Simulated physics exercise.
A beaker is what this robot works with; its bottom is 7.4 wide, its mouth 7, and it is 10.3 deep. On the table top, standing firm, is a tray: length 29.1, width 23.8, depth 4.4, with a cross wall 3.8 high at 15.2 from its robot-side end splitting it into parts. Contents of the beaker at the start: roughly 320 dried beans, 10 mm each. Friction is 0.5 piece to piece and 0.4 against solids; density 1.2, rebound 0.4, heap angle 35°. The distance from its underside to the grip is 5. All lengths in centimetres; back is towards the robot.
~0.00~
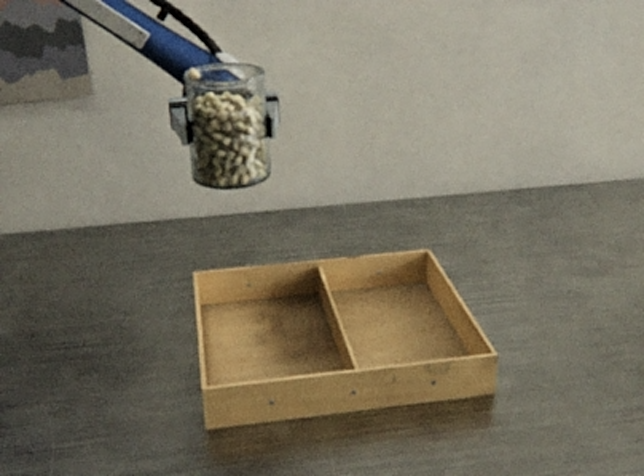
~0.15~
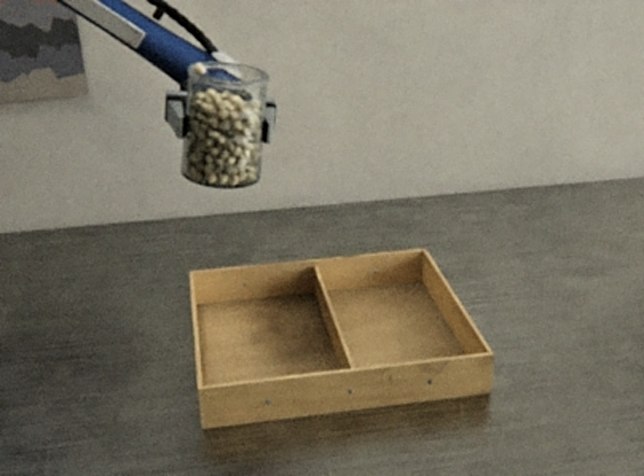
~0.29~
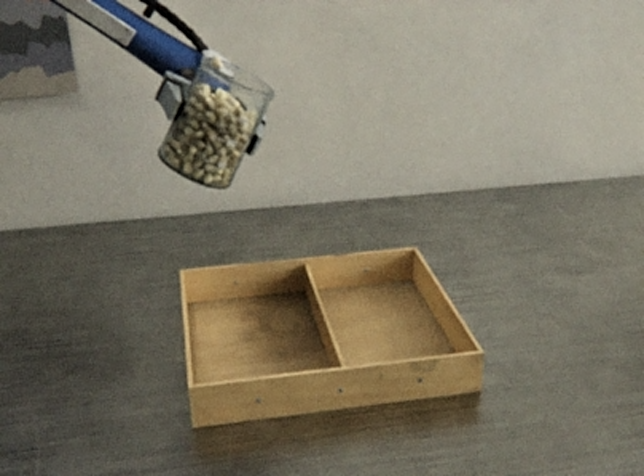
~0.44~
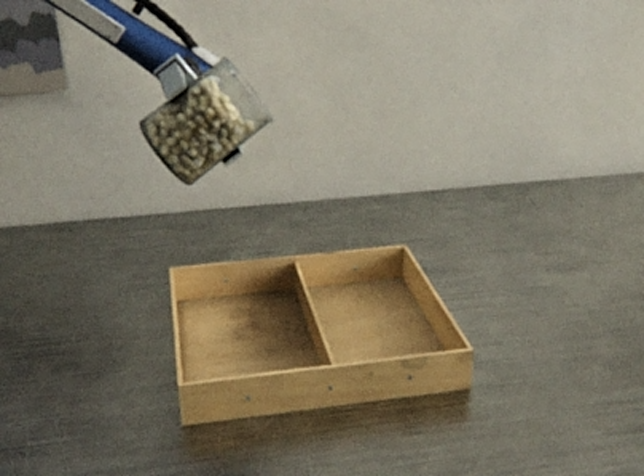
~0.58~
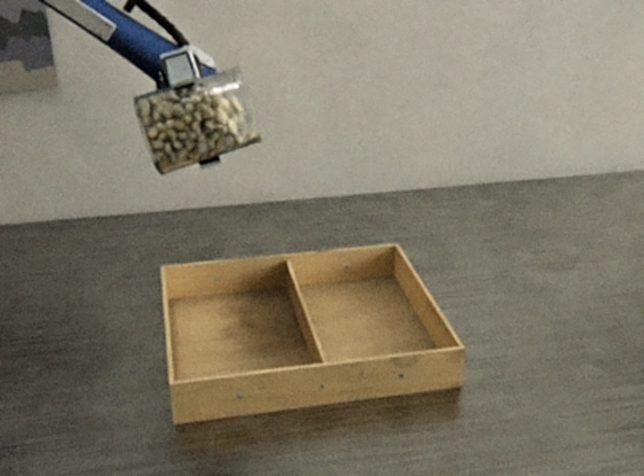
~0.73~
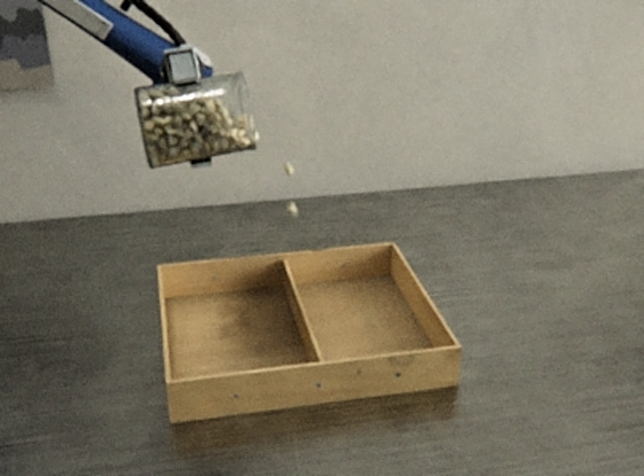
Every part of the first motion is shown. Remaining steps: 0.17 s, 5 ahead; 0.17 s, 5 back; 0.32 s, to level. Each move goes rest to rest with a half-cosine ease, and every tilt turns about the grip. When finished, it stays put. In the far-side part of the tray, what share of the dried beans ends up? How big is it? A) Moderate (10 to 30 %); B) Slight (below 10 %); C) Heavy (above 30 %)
A, moderate (10 to 30 %).
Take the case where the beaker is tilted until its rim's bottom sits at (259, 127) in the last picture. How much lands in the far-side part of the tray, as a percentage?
It comes out near 5 percent.
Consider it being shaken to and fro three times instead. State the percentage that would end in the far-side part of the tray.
Estimate: Around 35 %.
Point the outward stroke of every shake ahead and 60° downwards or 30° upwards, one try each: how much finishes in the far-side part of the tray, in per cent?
You'd get about 0 per cent with the first setting and about 15 per cent with the second.
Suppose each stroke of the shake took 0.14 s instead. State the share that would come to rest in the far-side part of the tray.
Around 25 percent.
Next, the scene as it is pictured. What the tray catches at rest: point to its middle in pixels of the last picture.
Roughly at (332, 328) in the last picture.
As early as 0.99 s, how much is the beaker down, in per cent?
Roughly 10 per cent by then.
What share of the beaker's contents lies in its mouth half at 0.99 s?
Mouth half share: Roughly 50 %.
By 0.99 s, tilted 84° forward, highest piece 29 above the table; 294 in the beaker, 3 in the far-side part, 23 in flight or on a rim.
By 1.26 s, tilted 31° forward, highest piece 30 above the table; 243 in the beaker, 48 in the far-side part, 24 in the robot-side part, 5 in flight or on a rim.
By 1.59 s, level, highest piece 29 above the table; 243 in the beaker, 52 in the far-side part, 25 in the robot-side part.
By 2.64 s, level, highest piece 29 above the table; 243 in the beaker, 52 in the far-side part, 25 in the robot-side part.
Final count, 243 in the beaker, 52 in the far-side part, 25 in the robot-side part. That is 16 % in the far-side part of the tray.
